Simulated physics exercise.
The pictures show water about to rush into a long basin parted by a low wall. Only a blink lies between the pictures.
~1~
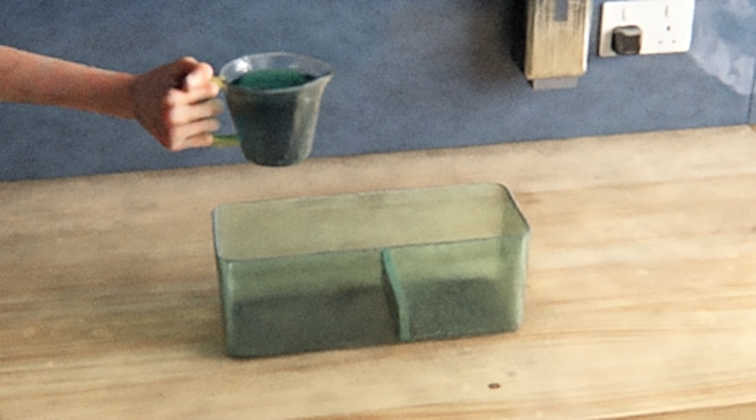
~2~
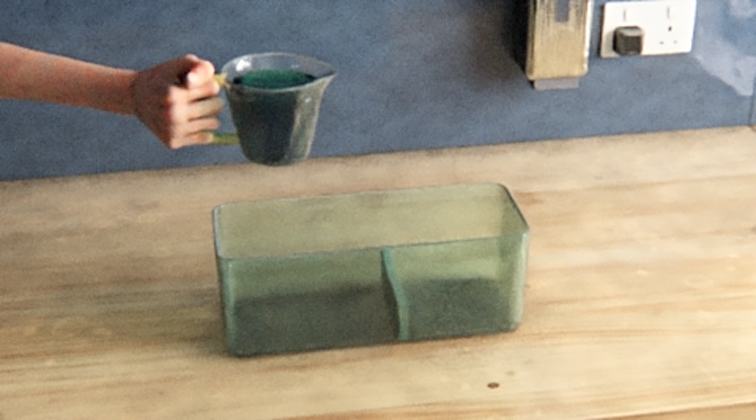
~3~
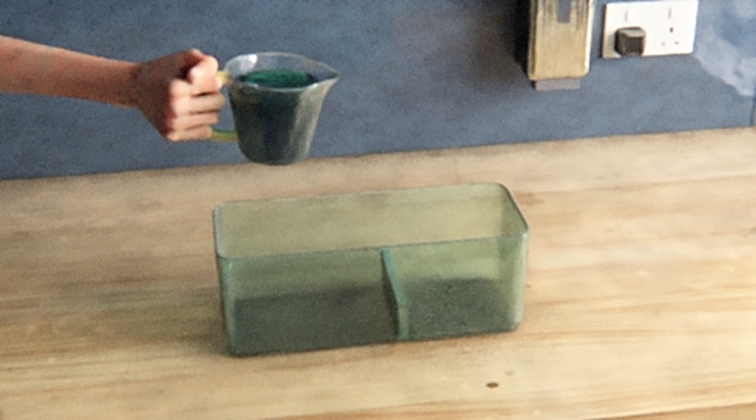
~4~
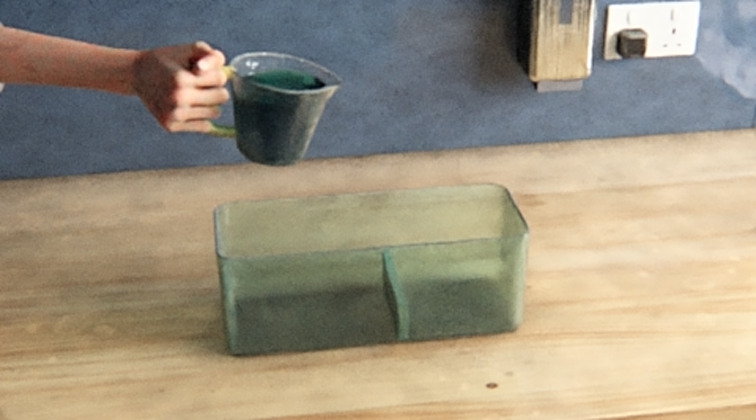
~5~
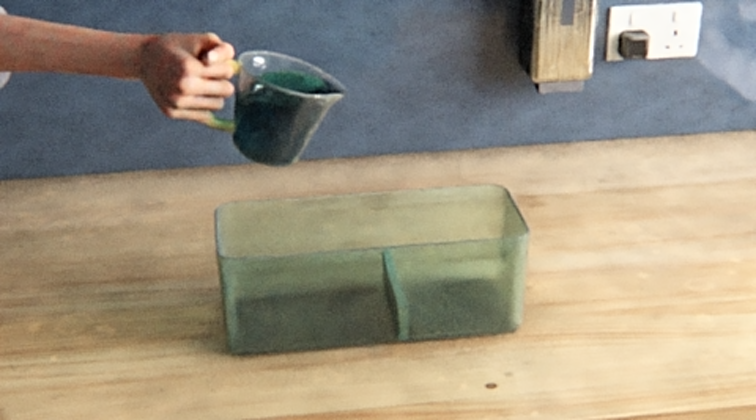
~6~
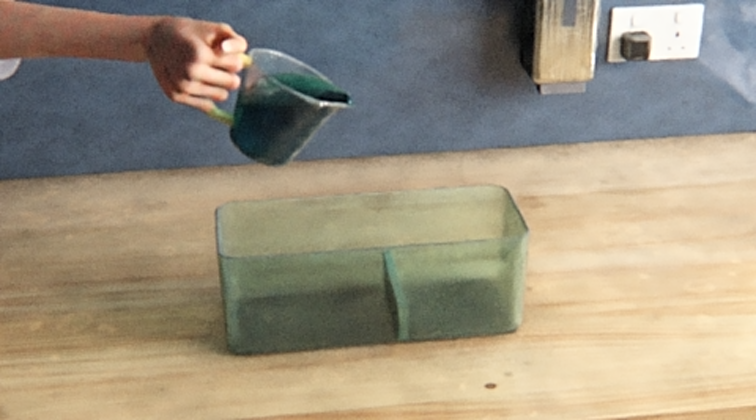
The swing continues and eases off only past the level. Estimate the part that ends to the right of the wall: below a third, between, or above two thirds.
The share right of the wall is between a third and two thirds.
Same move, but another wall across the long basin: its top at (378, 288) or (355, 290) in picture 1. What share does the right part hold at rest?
Roughly 85 per cent, and 95 per cent.
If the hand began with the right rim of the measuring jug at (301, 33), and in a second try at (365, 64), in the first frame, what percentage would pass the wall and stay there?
About 10 and 90 per cent.
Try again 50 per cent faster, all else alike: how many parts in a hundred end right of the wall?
Close to 40 per cent.
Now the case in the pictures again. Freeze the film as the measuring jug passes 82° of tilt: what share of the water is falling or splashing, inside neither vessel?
Close to 30 per cent.
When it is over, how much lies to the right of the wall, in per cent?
Some 50 per cent.
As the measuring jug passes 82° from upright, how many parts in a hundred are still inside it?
Some 45 per cent.
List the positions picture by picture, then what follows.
Tilt 0°; pouring edge (336, 69); surface from (226, 87) to (321, 79); the long basin's rim runs from (215, 234) to (518, 209); the wall's top is at (394, 280), in the first frame.
Tilt 1°; pouring edge (337, 70); surface from (227, 86) to (321, 80), in the second frame.
Tilt 5°; pouring edge (340, 74); surface from (229, 84) to (323, 82), in the third frame.
Tilt 11°; pouring edge (344, 81); surface from (234, 84) to (329, 83), in the fourth frame.
Tilt 19°; pouring edge (348, 91); surface from (239, 87) to (338, 87), in the fifth frame.
Tilt 28°; pouring edge (351, 102); surface from (242, 92) to (343, 94); 2 per cent is over the edge, in the sixth frame.
A moment on, the measuring jug is tipped on its side and 47 per cent is still to pour, 4 is left of the wall and 20 right of it.
Next, the measuring jug is tipped on its side and 7 per cent is still to pour, 33 is left of the wall and 48 right of it.
Then the measuring jug is tipped on its side and 0 per cent is still to pour, 48 is left of the wall and 50 right of it.
Later the measuring jug is tipped on its side and 0 per cent is still to pour, 49 is left of the wall and 50 right of it.
In the end 49 per cent lies left of the wall, 50 right of it and 1 outside.
